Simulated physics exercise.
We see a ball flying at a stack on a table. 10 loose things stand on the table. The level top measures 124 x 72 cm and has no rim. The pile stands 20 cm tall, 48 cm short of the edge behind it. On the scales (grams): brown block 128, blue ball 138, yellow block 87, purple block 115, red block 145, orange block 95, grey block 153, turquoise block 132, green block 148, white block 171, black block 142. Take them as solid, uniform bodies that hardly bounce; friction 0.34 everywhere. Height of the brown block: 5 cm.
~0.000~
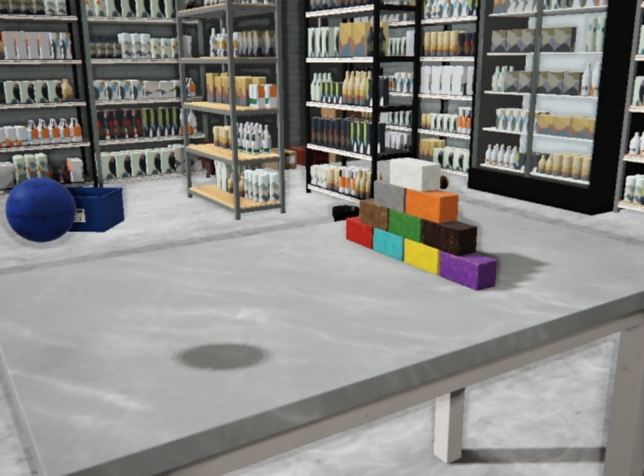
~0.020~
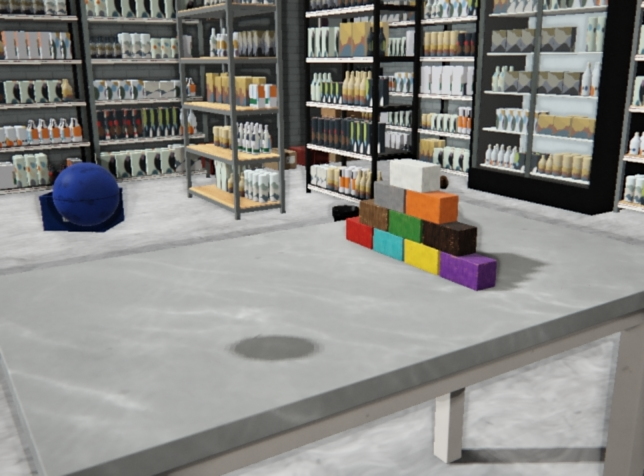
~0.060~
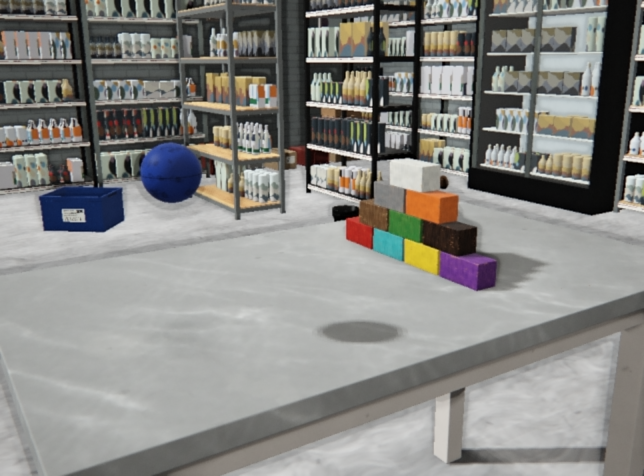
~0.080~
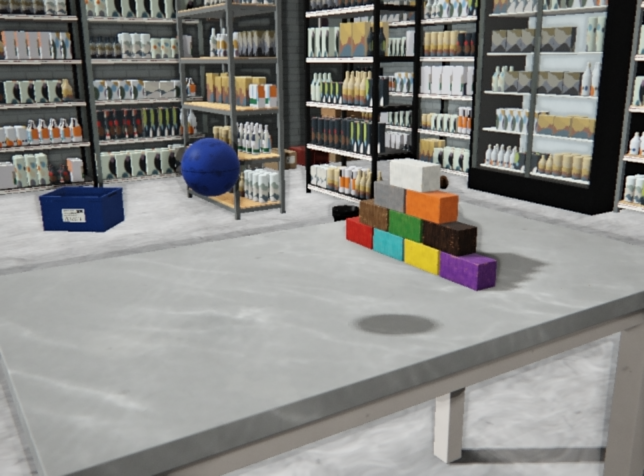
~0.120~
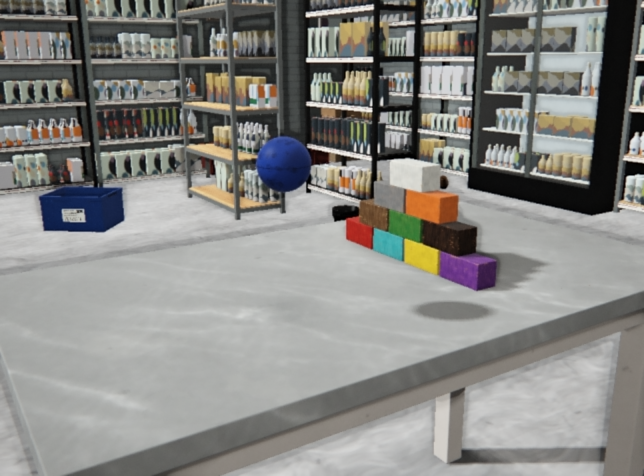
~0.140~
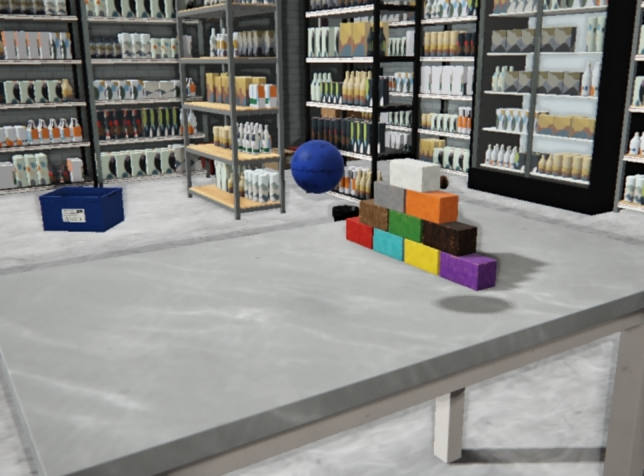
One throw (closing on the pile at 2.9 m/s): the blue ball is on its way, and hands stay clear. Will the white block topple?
The white block falls over.
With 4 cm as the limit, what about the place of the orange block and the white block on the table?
The orange block gets shifted; the white block ends elsewhere.
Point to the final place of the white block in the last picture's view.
At about (458, 242).
Around 0.34 s, blue ball near (542, 210); white block at 5° to upright near (417, 175); orange block at 16° to upright.
Around 0.44 s, blue ball near (614, 246); white block at 41° to upright near (422, 181); orange block at 15° to upright.
Around 0.84 s, white block on its side near (460, 215); orange block shifted 22 cm.
Around 1.14 s, white block on its side near (458, 242); orange block shifted 22 cm.
Finally (1.4 s), on their side or leaning hard on the table, white block; not toppled but over 4 cm from the start, orange block; the other 8 still in place (within 4 cm). Final places as that camera would see them, white block near (458, 242).
